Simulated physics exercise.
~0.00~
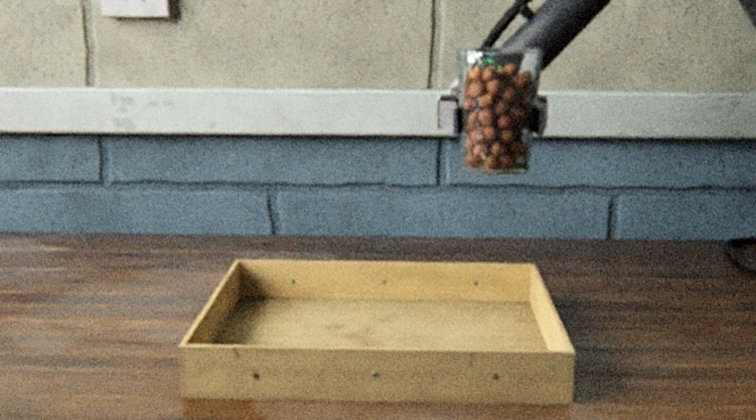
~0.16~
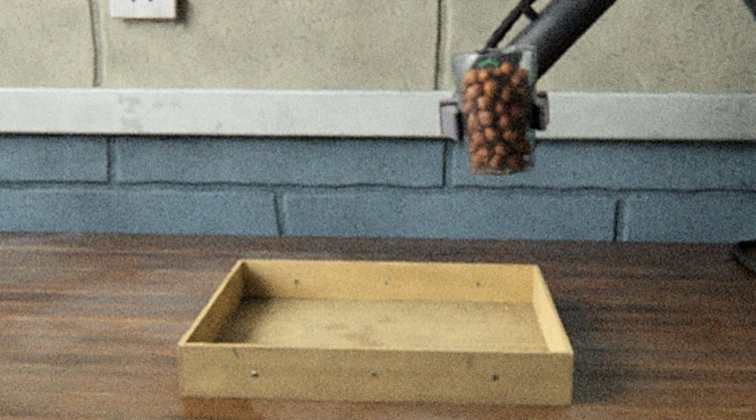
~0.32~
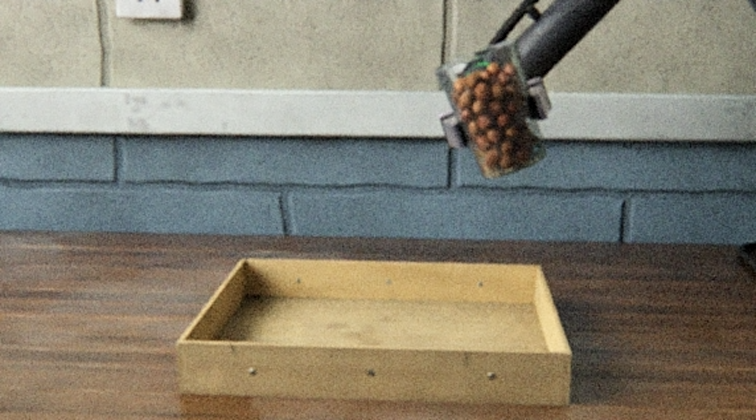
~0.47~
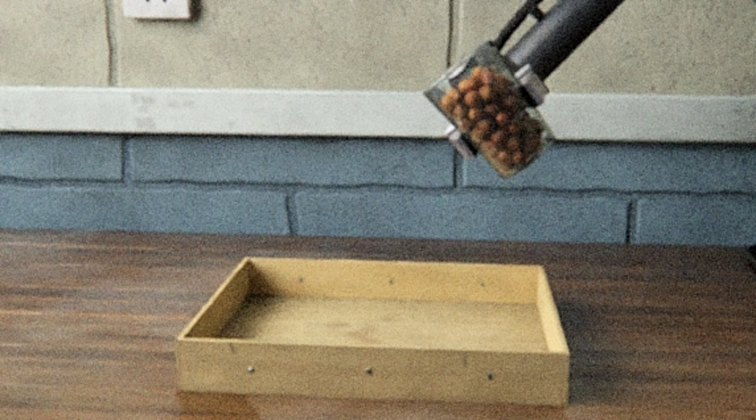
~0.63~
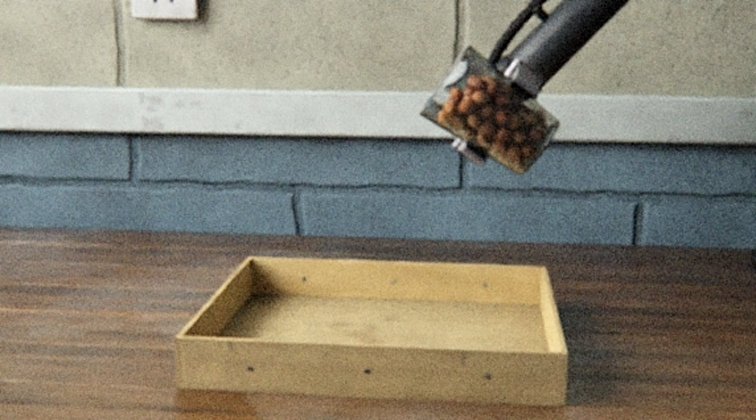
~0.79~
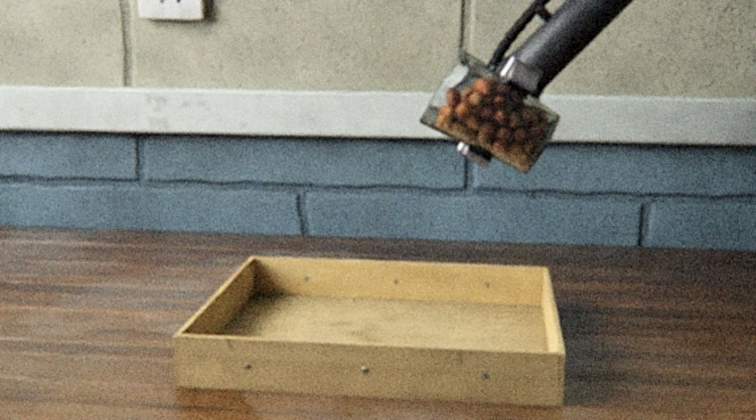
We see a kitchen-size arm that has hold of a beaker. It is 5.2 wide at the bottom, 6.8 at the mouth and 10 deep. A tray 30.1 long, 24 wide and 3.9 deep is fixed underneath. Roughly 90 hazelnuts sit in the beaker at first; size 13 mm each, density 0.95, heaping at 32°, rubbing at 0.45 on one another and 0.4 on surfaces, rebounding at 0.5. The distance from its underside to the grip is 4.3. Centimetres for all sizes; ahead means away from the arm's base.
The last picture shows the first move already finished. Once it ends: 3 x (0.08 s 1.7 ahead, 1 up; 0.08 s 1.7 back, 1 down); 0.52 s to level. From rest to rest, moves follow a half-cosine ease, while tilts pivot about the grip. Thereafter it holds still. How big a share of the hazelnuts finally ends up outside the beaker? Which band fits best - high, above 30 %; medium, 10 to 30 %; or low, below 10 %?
Medium, 10 to 30 %.
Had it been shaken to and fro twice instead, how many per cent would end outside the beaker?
In that case it would be roughly 15 per cent.
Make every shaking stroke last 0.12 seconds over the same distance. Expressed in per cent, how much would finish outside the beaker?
The share would be near 5 %.
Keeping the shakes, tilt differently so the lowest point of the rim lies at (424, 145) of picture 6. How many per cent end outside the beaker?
Around 60 per cent of it.
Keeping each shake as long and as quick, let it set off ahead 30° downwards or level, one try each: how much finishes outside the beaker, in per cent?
You'd get about 0 per cent with the first setting and about 10 per cent with the second.
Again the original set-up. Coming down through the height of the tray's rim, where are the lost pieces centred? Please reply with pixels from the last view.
Check roughly (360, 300) in the last picture.
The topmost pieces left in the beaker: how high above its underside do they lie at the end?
Some 8.5 cm.
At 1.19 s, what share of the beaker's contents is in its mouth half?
Roughly 50 per cent.
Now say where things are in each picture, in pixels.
The first frame shows beaker middle at (497, 112), level; upper third of the load around (495, 88), from x 470 to 525, top at y 75; 93 in the beaker.
The second frame shows beaker middle at (498, 113), tilted 6° forward; upper third of the load around (492, 89), from x 465 to 525, top at y 75.
The third frame shows beaker middle at (496, 113), tilted 21° forward; upper third of the load around (491, 91), from x 460 to 530, top at y 70.
The fourth frame shows beaker middle at (494, 114), tilted 40° forward; upper third of the load around (487, 96), from x 450 to 535, top at y 75.
The fifth frame shows beaker middle at (493, 115), tilted 55° forward; upper third of the load around (487, 100), from x 445 to 540, top at y 85.
The sixth frame shows beaker middle at (493, 116), tilted 61° forward; upper third of the load around (487, 101), from x 445 to 540, top at y 85; 93 in the beaker.
After 1.19 s, tilted 61° forward, highest piece 24 above the table; 81 in the beaker, 5 in the tray, 7 in flight or on a rim.
After 1.59 s, tilted 20° forward, highest piece 25 above the table; 75 in the beaker, 17 in the tray, 1 in flight or on a rim.
After 1.99 s, level, highest piece 25 above the table; 75 in the beaker, 18 in the tray.
After 3.04 s, level, highest piece 25 above the table; 75 in the beaker, 18 in the tray.
At rest, 75 in the beaker, 18 in the tray. That is 19 % outside the beaker.
